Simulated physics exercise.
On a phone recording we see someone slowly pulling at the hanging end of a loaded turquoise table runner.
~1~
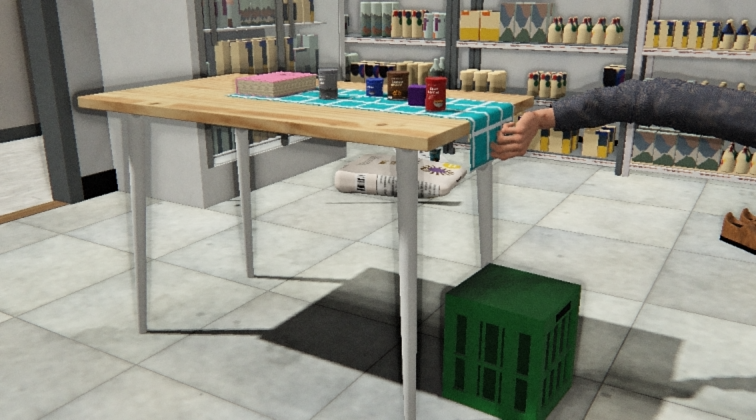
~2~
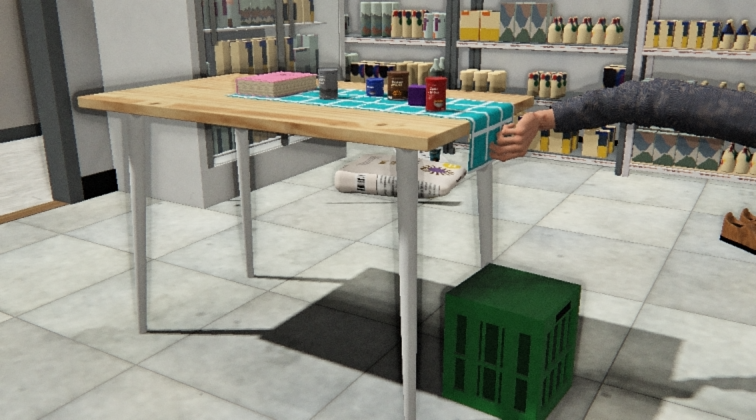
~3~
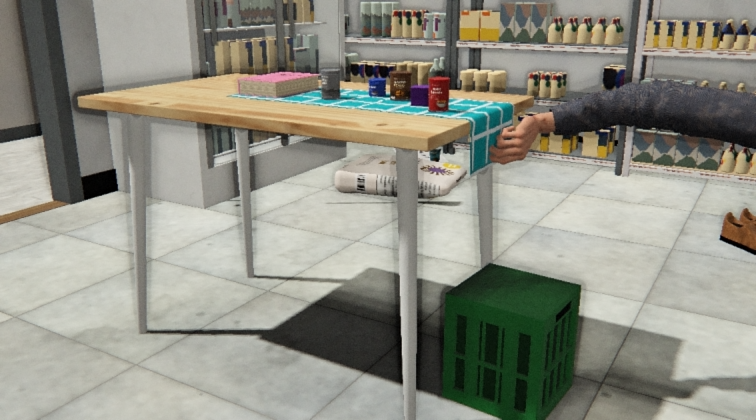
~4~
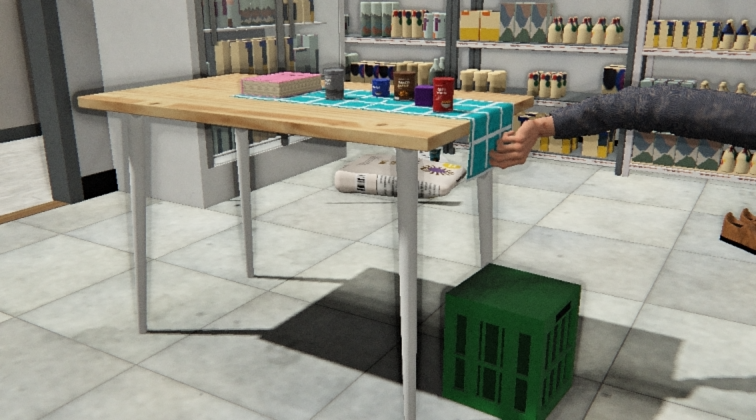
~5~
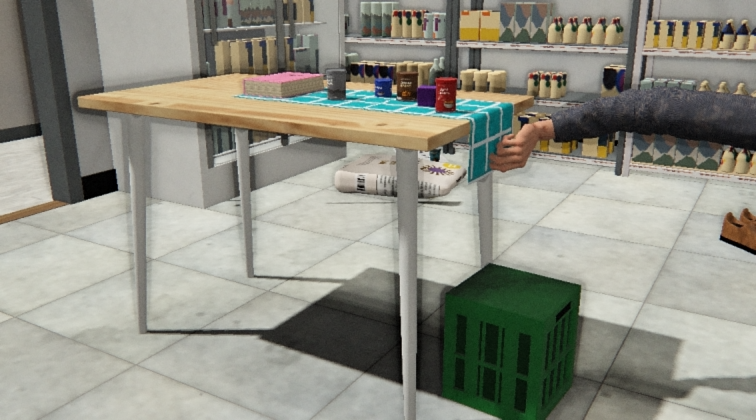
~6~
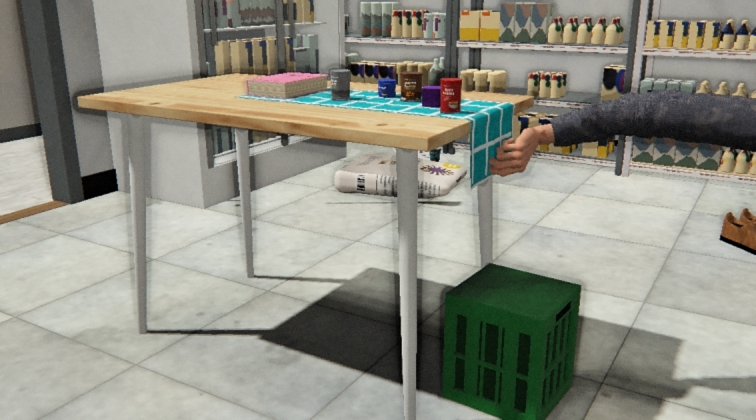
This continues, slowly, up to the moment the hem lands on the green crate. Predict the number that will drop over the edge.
The number still up top goes down by three, if you watch closely.
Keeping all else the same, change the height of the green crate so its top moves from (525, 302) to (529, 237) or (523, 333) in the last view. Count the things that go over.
1 and 4.
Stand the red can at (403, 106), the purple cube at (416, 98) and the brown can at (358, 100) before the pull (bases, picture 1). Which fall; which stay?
Watch the red can go down, the purple cube go down and the brown can hang on.
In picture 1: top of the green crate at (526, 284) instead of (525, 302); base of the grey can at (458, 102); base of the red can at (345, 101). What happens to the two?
Grey can: Lost; red can: Safe.
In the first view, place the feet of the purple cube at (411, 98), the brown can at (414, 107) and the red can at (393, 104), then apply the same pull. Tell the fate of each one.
The purple cube is off the top, the brown can is off the top and the red can is off the top.
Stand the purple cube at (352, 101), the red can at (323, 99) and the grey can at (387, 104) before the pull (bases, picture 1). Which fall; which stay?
For the purple cube it's staying, for the red can it's staying, for the grey can it's falling.
Soon after, hem near (490, 217); red can gone.
Then, hem near (490, 265); red can and purple cube gone.
At rest, hem on the crate; red can, purple cube and brown can gone. Over the edge go three.
